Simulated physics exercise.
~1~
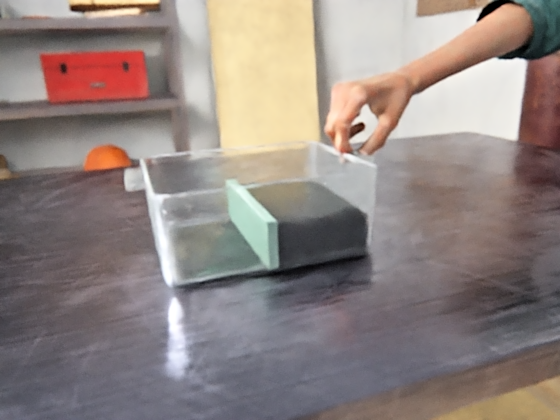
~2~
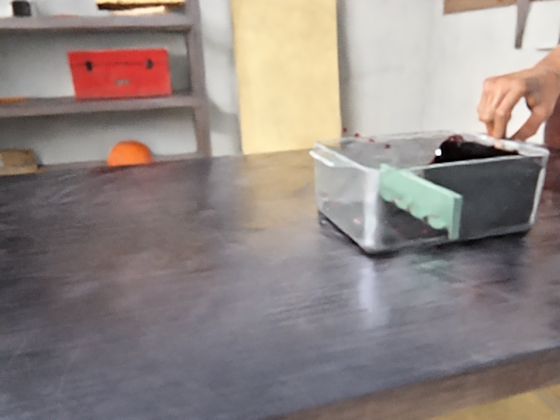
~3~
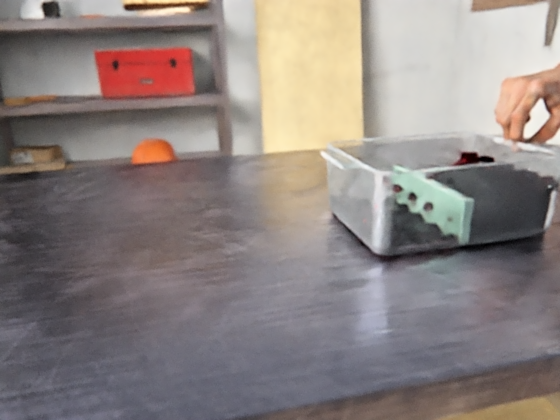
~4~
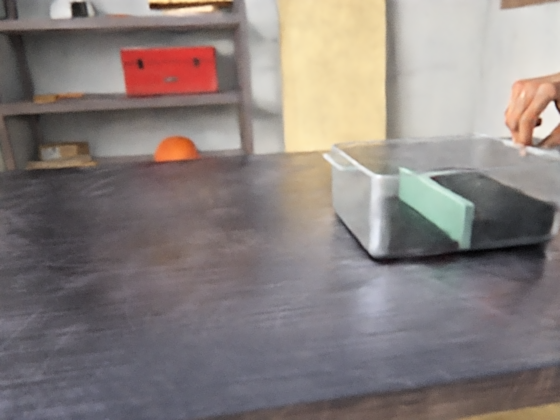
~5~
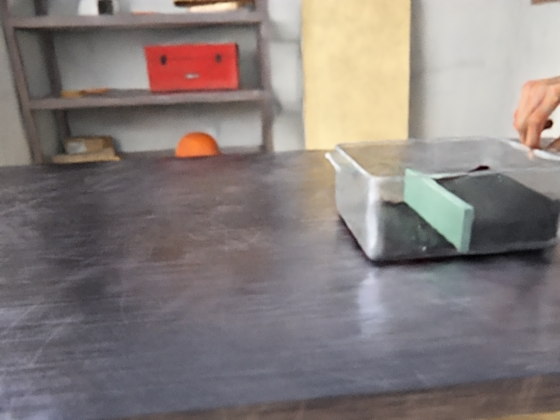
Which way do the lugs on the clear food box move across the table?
The lugs move to the right along with the box as the hand pulls it.
A hand pulls a clear box of dark wine right, and it sloshes before settling.
